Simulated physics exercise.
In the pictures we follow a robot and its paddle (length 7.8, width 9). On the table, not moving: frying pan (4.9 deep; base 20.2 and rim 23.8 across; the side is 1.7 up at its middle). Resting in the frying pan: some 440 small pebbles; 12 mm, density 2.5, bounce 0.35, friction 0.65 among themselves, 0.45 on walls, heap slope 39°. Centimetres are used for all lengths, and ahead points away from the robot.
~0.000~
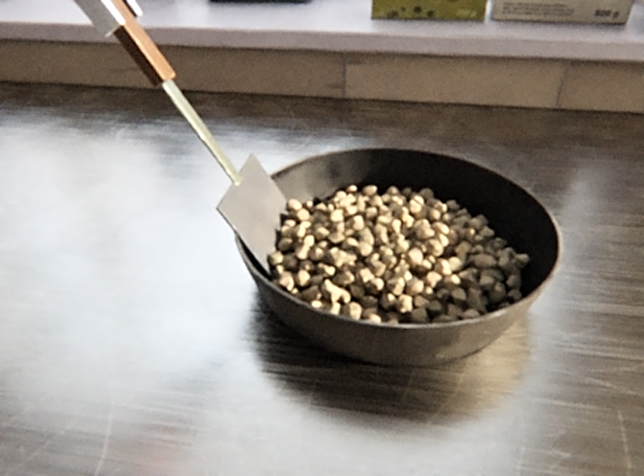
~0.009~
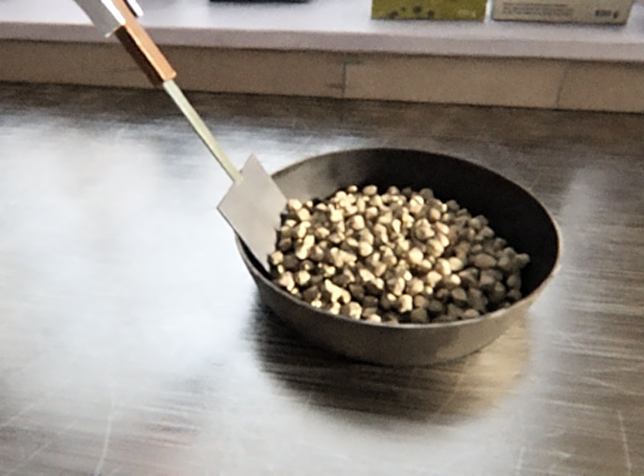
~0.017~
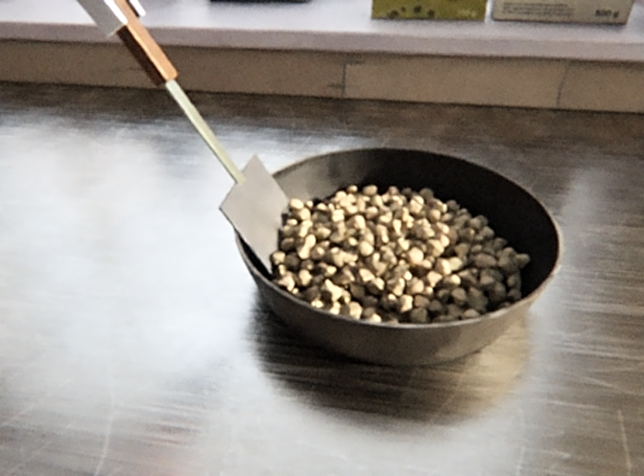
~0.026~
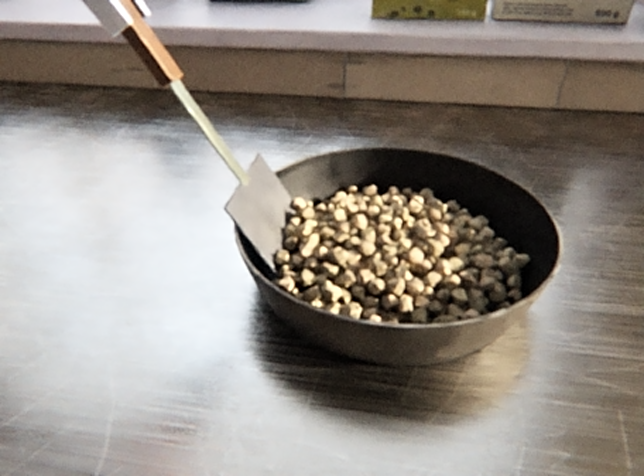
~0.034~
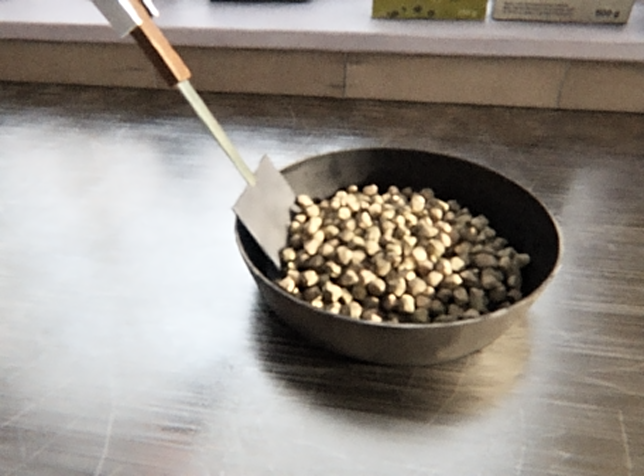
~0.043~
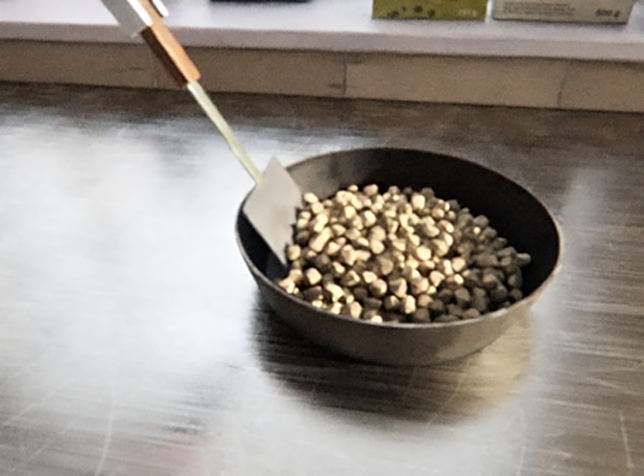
A metal paddle with a wooden handle shifts slightly right inside a dark pan of small pebbles.
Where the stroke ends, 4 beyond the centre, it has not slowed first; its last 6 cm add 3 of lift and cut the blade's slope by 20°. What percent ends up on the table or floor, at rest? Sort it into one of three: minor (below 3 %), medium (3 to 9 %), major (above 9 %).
Minor, below 3 %.
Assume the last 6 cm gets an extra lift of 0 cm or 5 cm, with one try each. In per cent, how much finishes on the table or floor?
Roughly 0 per cent, then 10 per cent.
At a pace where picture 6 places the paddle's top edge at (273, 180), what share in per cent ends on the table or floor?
20 %.
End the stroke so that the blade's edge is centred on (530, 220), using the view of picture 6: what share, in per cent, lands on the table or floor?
About 40 per cent.
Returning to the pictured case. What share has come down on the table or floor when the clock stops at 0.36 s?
That would be near 0 per cent, give or take.
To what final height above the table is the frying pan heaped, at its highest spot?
Height at the end: Around 6.0 cm.
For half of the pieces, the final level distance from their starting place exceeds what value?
Somewhere near 2 centimetres, I reckon.
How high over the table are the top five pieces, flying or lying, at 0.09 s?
5 cm or so.
After 0.09 s, sloping 59°, highest piece 6 above the table; 443 in the frying pan.
After 0.13 s, sloping 50°, highest piece 7 above the table; 443 in the frying pan.
After 0.36 s, sloping 39°, highest piece 6 above the table; 439 in the frying pan, 2 on the table or floor, 2 on the blade or in flight.
After 1.41 s, sloping 39°, highest piece 6 above the table; 439 in the frying pan, 4 on the table or floor.
At rest, 439 in the frying pan, 4 on the table or floor. That is 1 % on the table or floor.
